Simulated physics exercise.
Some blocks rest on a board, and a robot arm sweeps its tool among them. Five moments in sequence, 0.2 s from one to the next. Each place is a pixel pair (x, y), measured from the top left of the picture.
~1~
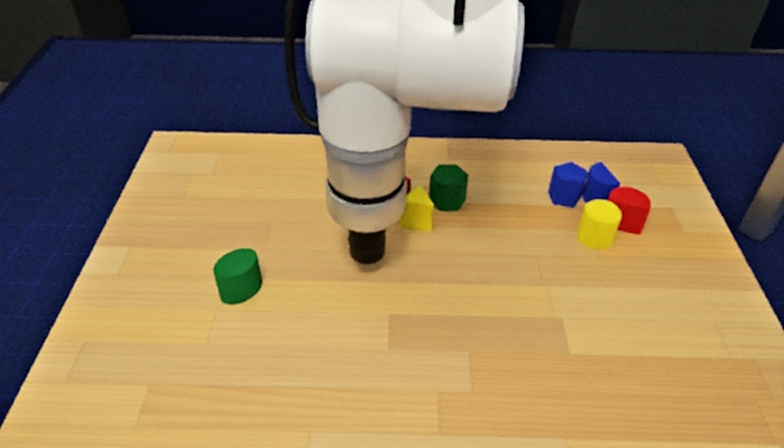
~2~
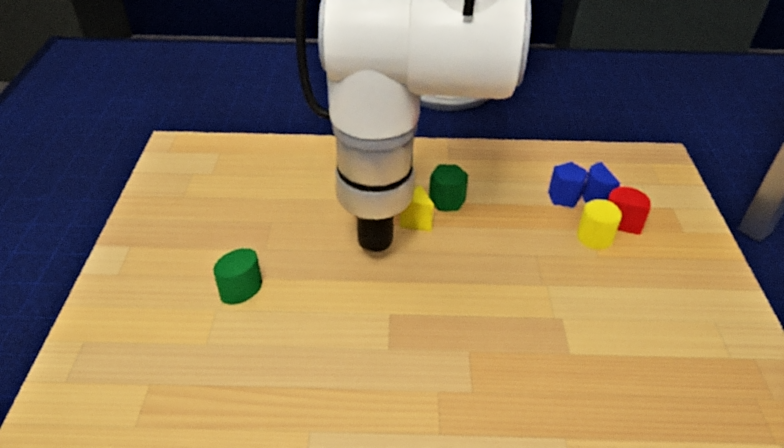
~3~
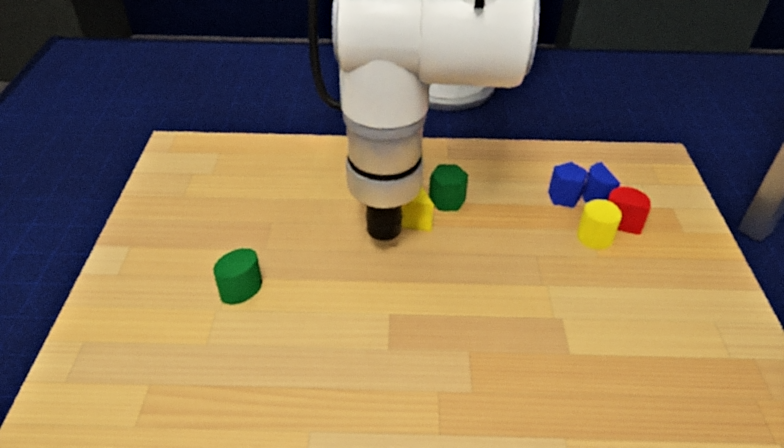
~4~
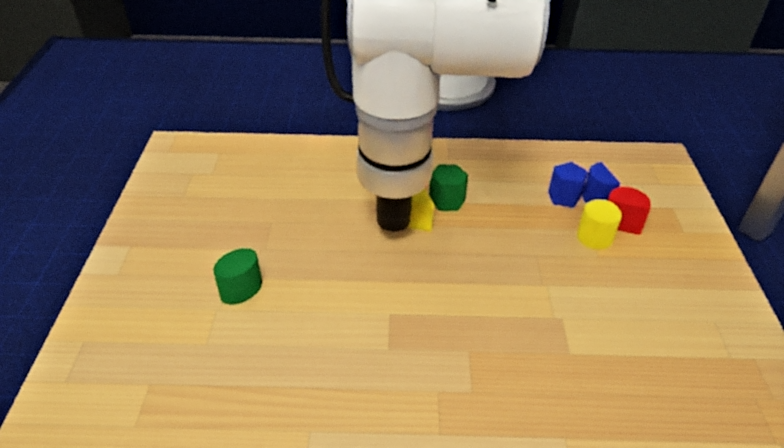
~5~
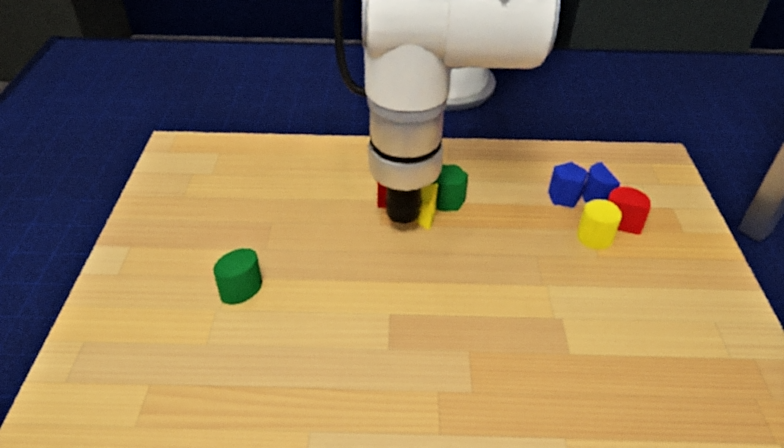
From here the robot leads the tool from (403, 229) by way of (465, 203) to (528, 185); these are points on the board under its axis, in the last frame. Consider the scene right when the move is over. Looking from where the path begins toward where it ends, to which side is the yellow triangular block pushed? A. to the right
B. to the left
A
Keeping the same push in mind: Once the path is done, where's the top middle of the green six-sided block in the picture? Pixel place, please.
It sits at (489, 147).
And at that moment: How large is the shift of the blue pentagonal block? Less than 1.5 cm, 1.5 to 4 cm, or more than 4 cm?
Short, under 1.5 cm.
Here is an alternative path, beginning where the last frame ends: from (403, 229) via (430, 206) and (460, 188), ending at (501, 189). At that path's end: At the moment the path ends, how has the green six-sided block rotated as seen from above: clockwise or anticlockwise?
The sense of turning is anti-clockwise.
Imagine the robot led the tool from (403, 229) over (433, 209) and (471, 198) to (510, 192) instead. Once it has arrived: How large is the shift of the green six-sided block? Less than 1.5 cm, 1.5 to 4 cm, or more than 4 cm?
The green six-sided block ends up quite far away, over 4 cm.
On the path given first. One third of the way, tool (446, 195); yellow triangular block (472, 179), turned 25° clockwise; green six-sided block (472, 162), turned 55° anticlockwise.
Two thirds of the way, tool (488, 181); yellow triangular block (514, 165), turned 25° clockwise; green six-sided block (485, 149), turned 105° anticlockwise.
At the end, tool (531, 171); red star-shaped block still; yellow triangular block (558, 157), turned 45° clockwise; green six-sided block (489, 147), turned 135° anticlockwise; blue pentagonal block still.
